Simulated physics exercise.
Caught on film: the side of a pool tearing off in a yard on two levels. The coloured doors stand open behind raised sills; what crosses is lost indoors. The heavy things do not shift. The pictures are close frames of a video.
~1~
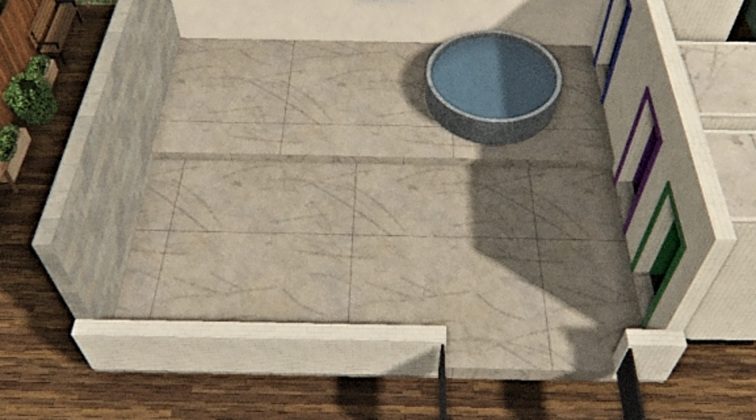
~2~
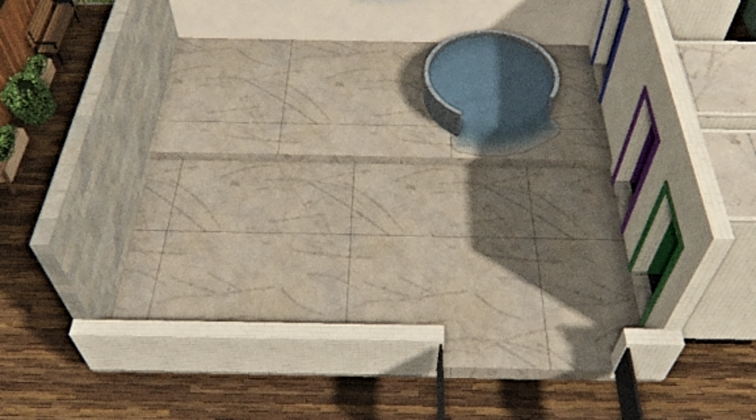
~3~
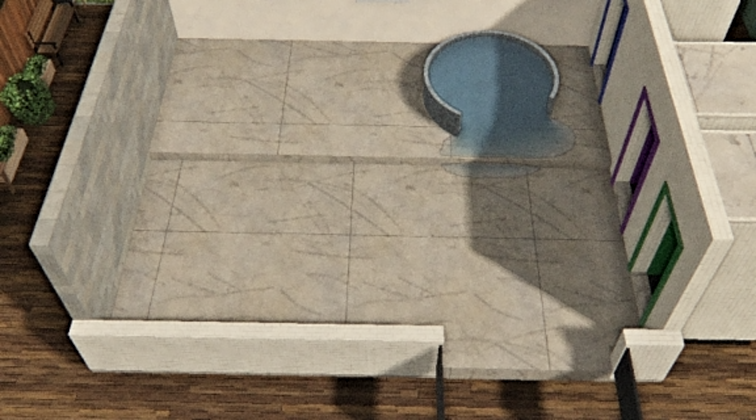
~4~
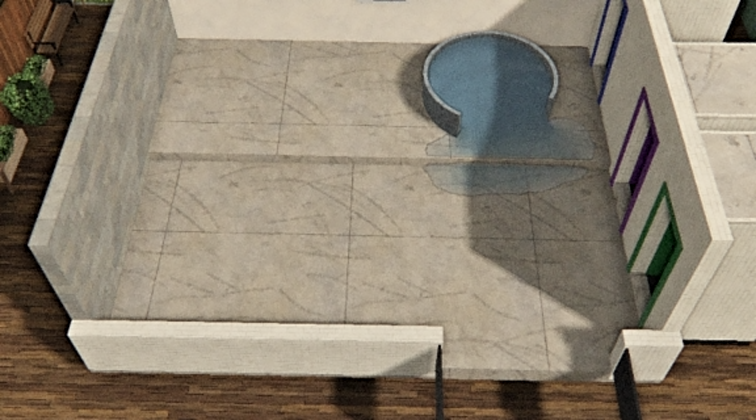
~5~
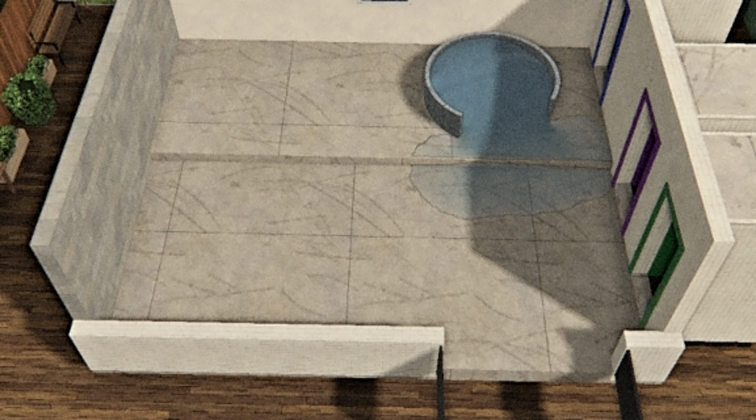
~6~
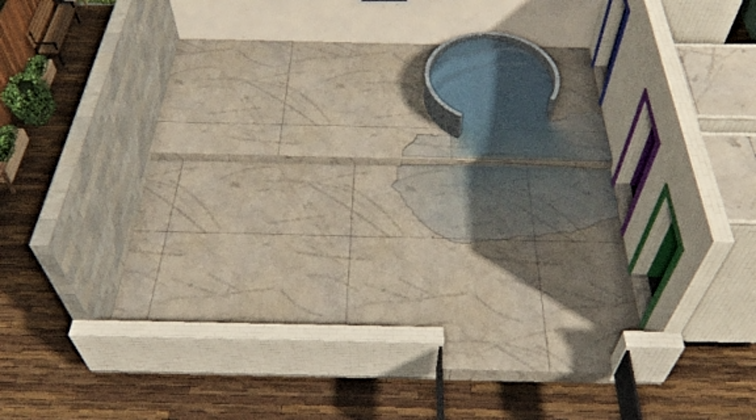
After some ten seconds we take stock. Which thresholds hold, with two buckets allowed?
The blue door stays under that; the green door takes more than that; the purple door stays under that.
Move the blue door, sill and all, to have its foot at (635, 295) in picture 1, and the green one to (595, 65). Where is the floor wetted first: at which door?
It is the one in purple.
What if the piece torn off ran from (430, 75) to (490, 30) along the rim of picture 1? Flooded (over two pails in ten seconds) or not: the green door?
One by one: Green takes less.
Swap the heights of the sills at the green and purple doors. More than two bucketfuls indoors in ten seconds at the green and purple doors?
The green one is under, the purple one goes over.
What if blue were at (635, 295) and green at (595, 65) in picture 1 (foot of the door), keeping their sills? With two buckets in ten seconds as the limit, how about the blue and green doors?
In short: Blue door floods; green door holds.
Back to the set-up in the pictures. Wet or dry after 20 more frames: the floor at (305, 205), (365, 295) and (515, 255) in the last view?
One after the other: Free of water, awash, flooded.
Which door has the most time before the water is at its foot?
The door marked blue.
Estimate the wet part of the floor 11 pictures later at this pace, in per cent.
Near 35 in a hundred.
A moment on, water covers 25 % of the floor; the blue door not reached, the green door wet at the sill, nothing in, the purple door wet at the sill, nothing in.
Next, water covers 35 % of the floor; the blue door not reached, the green door under two buckets in, the purple door wet at the sill, nothing in.
Then, water covers 35 % of the floor; the blue door not reached, the green door over two buckets in, the purple door under two buckets in.
Later, water covers 35 % of the floor; the blue door wet at the sill, nothing in, the green door far over two buckets in, the purple door under two buckets in.
In the end, water covers 35 % of the floor; the blue door wet at the sill, nothing in, the green door far over two buckets in, the purple door under two buckets in.
